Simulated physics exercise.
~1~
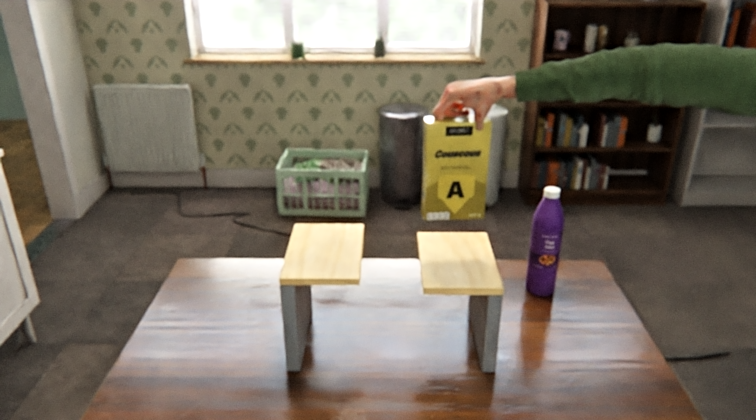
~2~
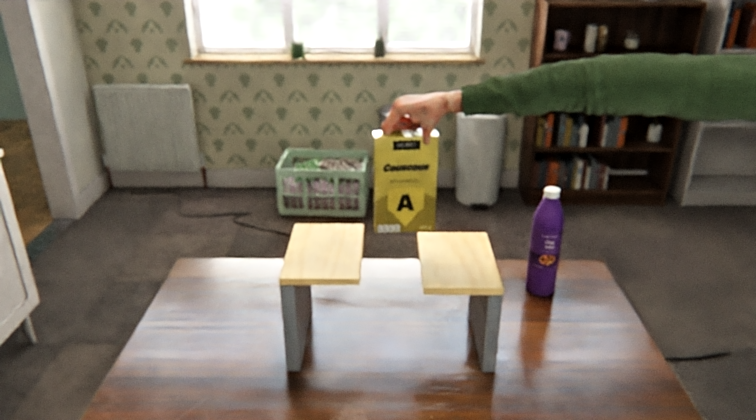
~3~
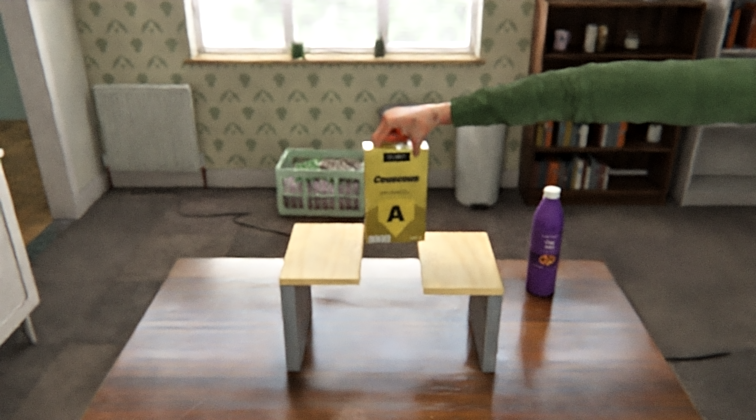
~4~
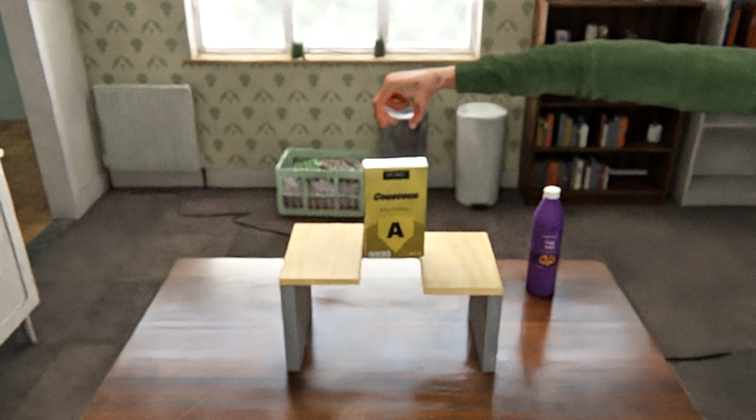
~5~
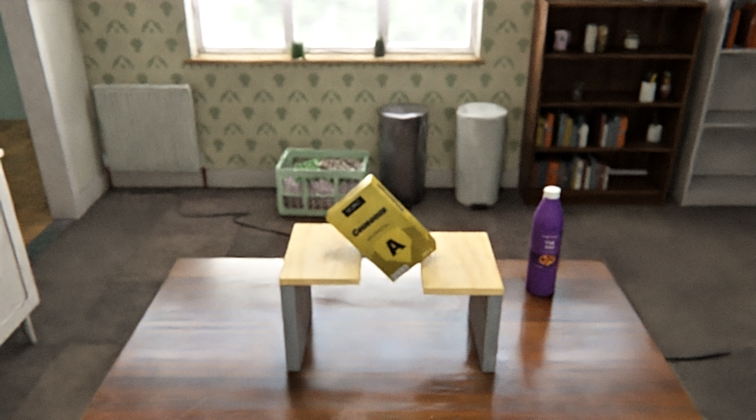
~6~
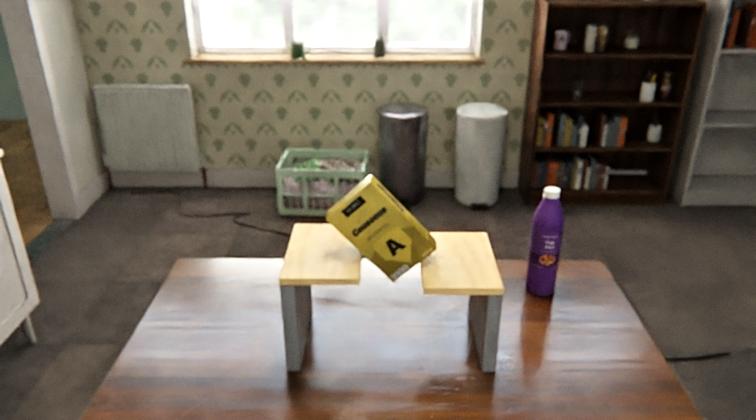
In this clip, a hand moves a yellow packet left and lowers it over the gap in a wooden-topped stand beside a purple bottle, then lets go and withdraws; the packet tips to the left and lodges in the gap, leaning, while the bottle stays put.
